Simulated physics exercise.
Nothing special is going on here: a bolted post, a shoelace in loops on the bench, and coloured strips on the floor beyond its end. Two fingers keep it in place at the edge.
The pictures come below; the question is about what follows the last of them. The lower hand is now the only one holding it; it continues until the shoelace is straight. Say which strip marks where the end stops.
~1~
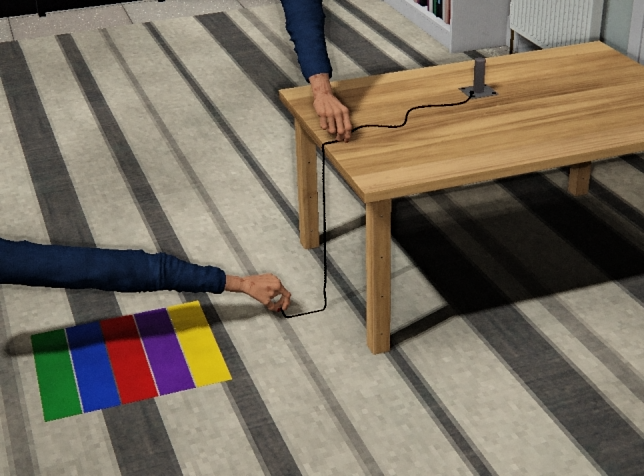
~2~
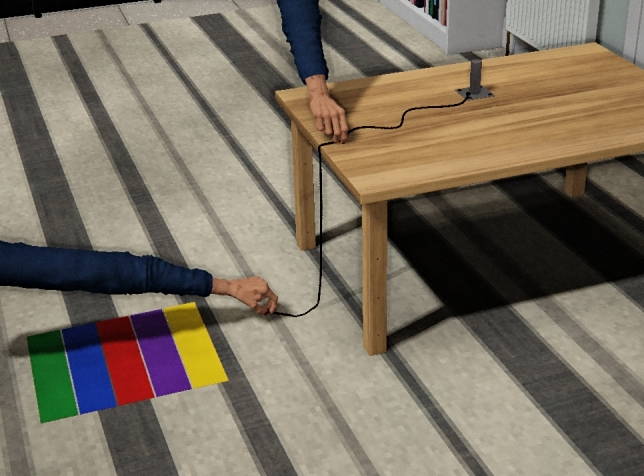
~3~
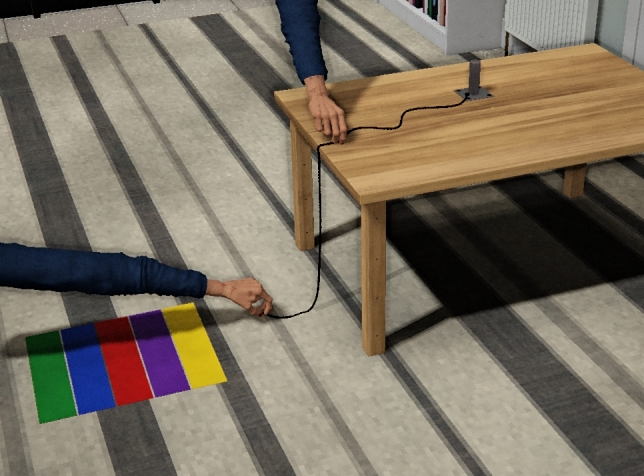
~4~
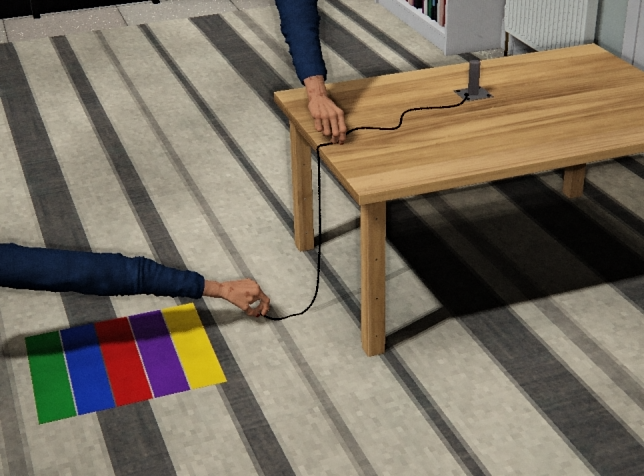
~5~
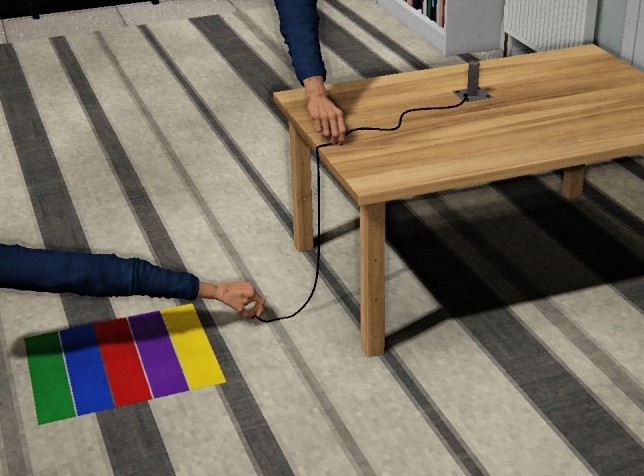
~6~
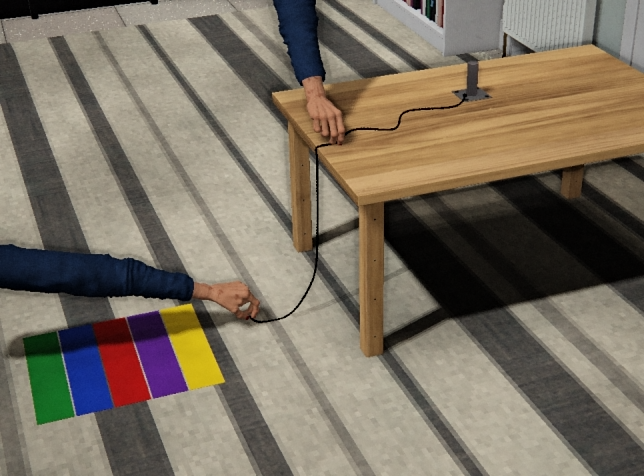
The red strip marks it.
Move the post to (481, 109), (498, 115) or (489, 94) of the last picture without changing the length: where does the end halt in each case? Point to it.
Close to (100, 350), (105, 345) and (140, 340) in that order.
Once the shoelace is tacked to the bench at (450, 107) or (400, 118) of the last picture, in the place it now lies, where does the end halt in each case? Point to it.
First try near (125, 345), second near (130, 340).
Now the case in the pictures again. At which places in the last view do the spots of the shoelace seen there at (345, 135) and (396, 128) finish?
(315, 139), then (364, 124).
A little later, end near (179, 331); over yellow.
Next, end near (138, 340); over purple.
When it is tight, end near (114, 345); over red. It gets as far as the red strip.
